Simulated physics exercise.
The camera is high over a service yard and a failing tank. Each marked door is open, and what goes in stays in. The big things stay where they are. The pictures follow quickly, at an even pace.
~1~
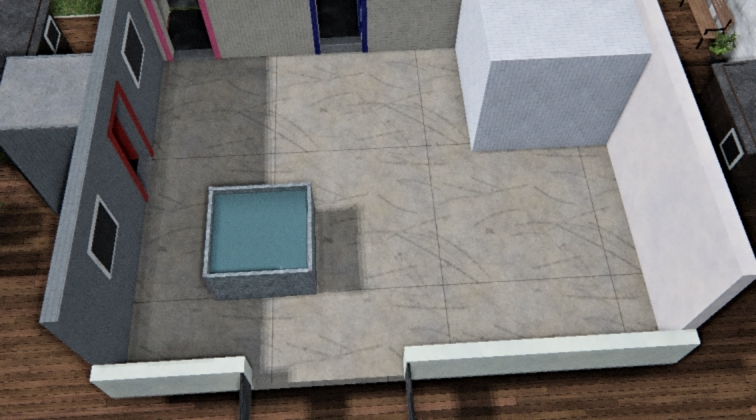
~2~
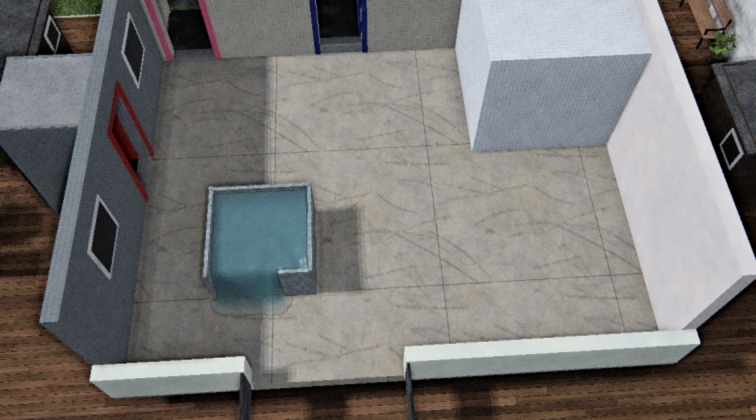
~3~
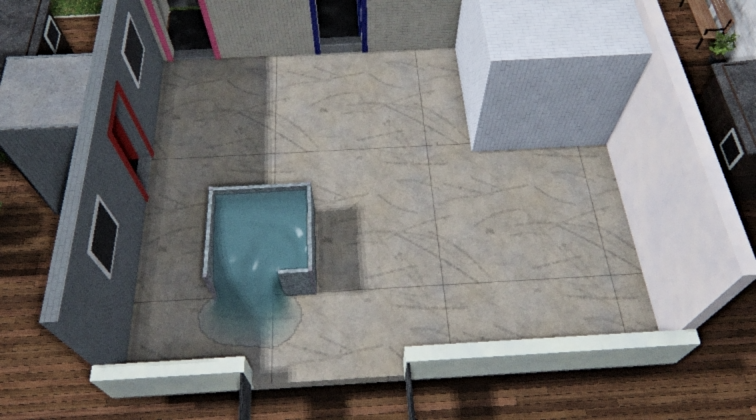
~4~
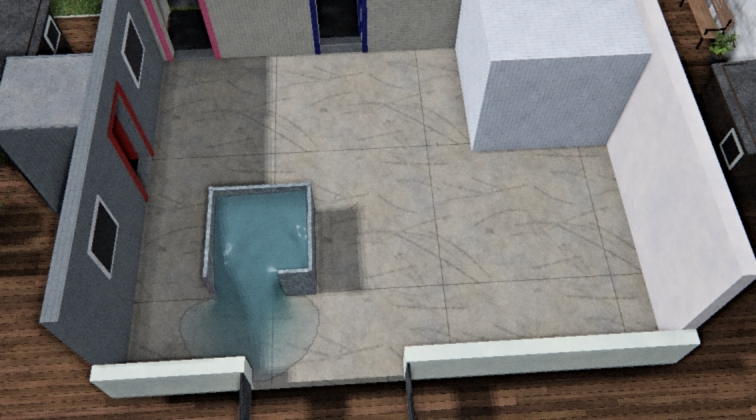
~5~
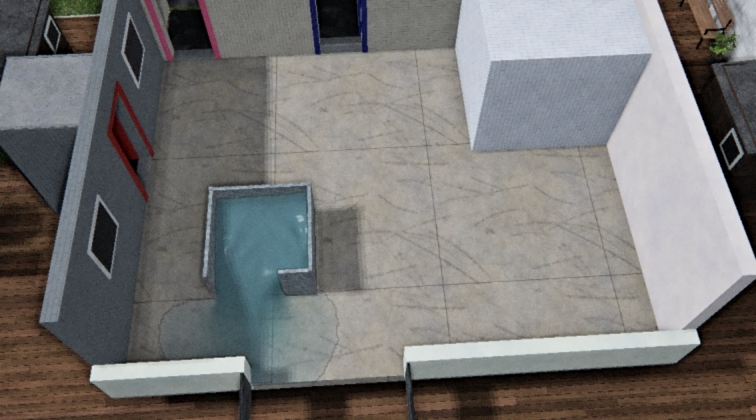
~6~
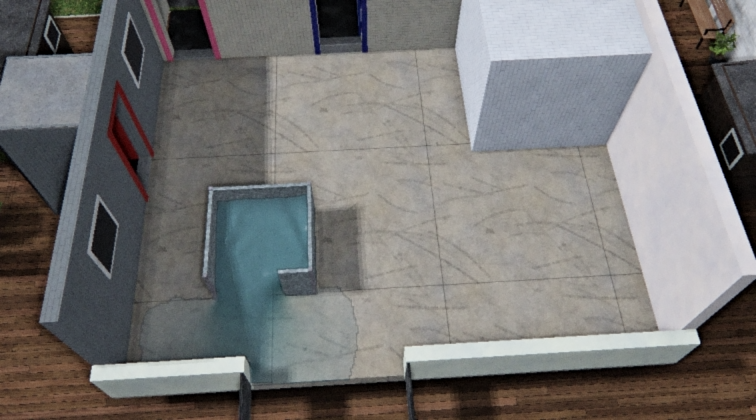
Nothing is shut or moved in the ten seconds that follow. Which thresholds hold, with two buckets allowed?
In the end: The pink door takes more than that; the blue door stays under that; the red door stays under that.
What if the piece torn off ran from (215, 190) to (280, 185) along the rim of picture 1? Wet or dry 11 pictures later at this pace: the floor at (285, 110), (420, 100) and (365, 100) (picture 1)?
One after the other: Flooded, dry, covered.
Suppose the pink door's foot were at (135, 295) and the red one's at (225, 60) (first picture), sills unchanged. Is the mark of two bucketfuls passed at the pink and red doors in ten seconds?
One by one: Pink door lets more in; red door passes that mark.
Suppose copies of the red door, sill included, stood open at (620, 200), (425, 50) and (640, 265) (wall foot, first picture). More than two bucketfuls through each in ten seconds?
In that order: Keeps below it, stays under, lets less in.
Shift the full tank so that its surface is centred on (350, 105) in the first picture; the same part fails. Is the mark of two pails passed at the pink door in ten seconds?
My reading: The pink one is under.
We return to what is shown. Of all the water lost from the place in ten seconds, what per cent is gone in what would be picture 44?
Some 85 per cent.
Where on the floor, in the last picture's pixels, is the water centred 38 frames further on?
Roughly at (234, 209).
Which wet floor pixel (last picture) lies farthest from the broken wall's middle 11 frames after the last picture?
Around (452, 358).
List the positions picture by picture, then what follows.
Still water in the water tank at (260, 230), in the first frame.
Water pours out at (249, 289) and has run to (287, 303), in the second frame.
Water pours out at (250, 289) and has run to (283, 337), in the third frame.
The front is at a hidden place, out from the gap at (250, 290), in the fourth frame.
The front is at a hidden place, out from the gap at (250, 290), in the fifth frame.
The front is at a hidden place, out from the gap at (250, 290), in the sixth frame.
A moment on, water covers 10 % of the floor; the pink door not reached, the blue door not reached, the red door not reached.
Next, water covers 15 % of the floor; the pink door not reached, the blue door not reached, the red door not reached.
Then, water covers 30 % of the floor; the pink door not reached, the blue door not reached, the red door wet at the sill, nothing in.
Later, water covers 40 % of the floor; the pink door over two buckets in, the blue door wet at the sill, nothing in, the red door wet at the sill, nothing in.
In the end, water covers 50 % of the floor; the pink door far over two buckets in, the blue door wet at the sill, nothing in, the red door wet at the sill, nothing in.
